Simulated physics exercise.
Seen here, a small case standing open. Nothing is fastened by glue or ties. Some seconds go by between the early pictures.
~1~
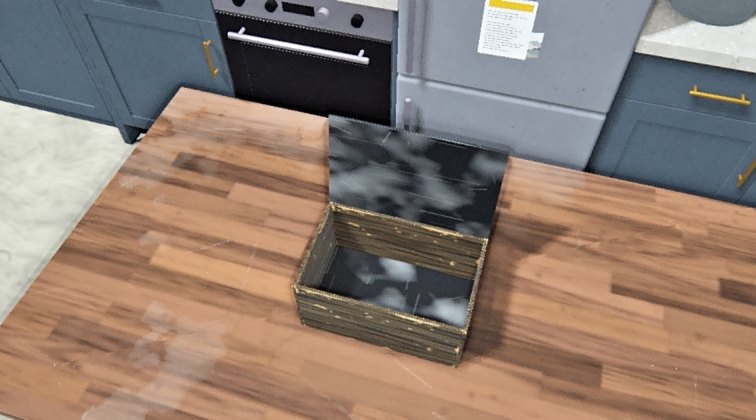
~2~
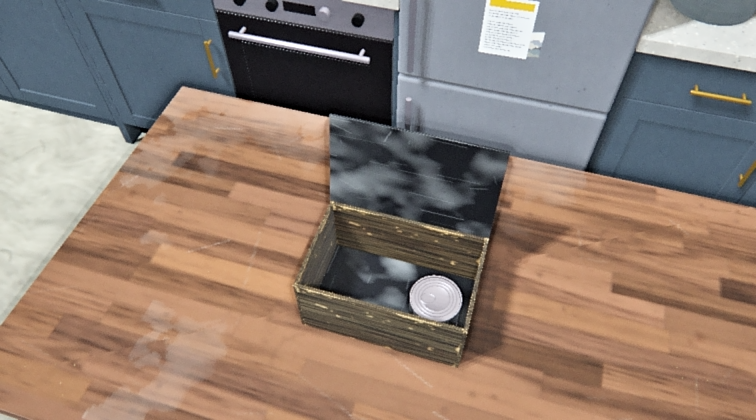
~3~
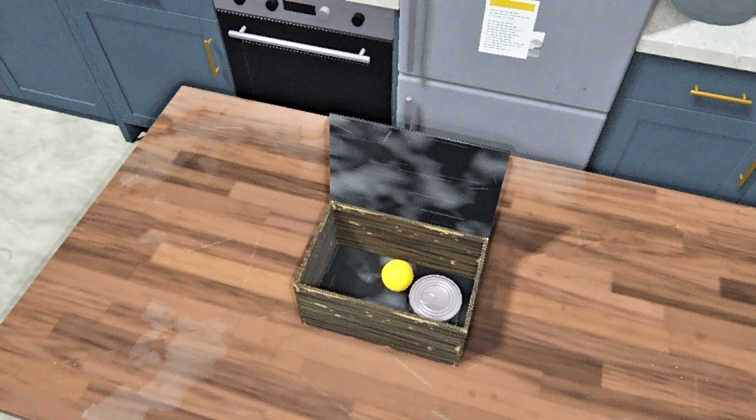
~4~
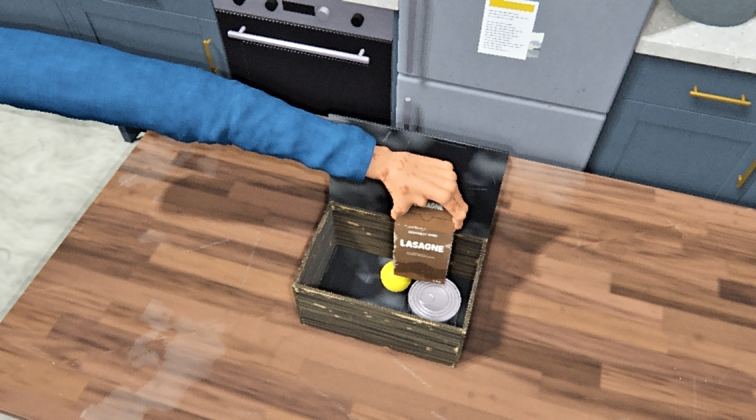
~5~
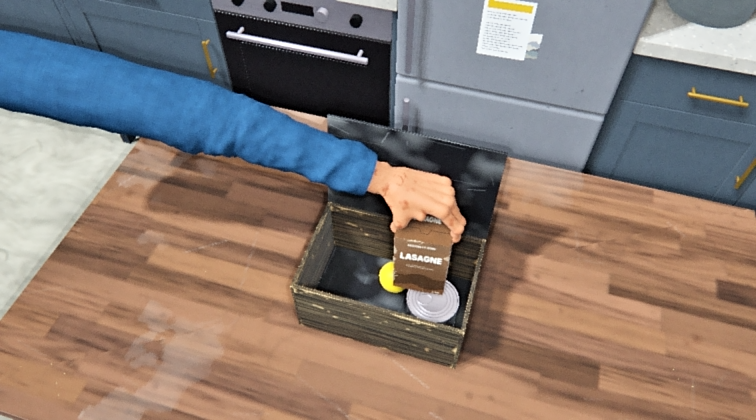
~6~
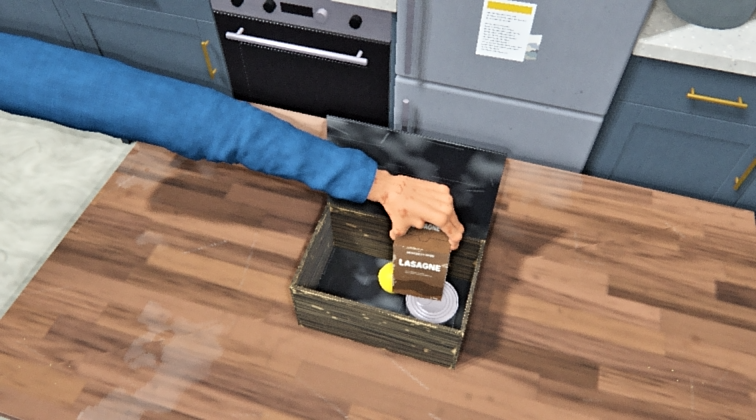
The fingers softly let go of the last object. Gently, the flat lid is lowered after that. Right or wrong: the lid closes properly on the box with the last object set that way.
Wrong.
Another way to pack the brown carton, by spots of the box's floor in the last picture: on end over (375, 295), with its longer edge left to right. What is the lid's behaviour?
Then the lid comes down fully.
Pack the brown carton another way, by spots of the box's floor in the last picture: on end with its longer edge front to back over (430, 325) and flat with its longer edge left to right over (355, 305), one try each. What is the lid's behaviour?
With the first packing the lid is left gaping; with the second it lowers fully.
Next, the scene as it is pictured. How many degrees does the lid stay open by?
Roughly 65°.
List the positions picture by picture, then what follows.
The last thing is not in view yet, in the first frame.
The last thing is not in view yet; black tub (434, 308), in the second frame.
The last thing is not in view yet; black tub (434, 308), in the third frame.
Still above its spot; brown carton (424, 239); black tub (433, 308), in the fourth frame.
Still above its spot; brown carton (423, 252); black tub (431, 309), in the fifth frame.
In place under the hand; brown carton (422, 258), in the sixth frame.
Then, 0.90 s past the last view, lid starting down.
Then, 1.20 s past the last view, brown carton resting near (422, 259).
Then, 1.40 s past the last view, lid 73° above the rim.
Then, 1.50 s past the last view, lid 66° above the rim.
Finally, lid 63° above the rim; all 3 still in place. Final places as the last picture's camera would see them, brown carton near (422, 260).
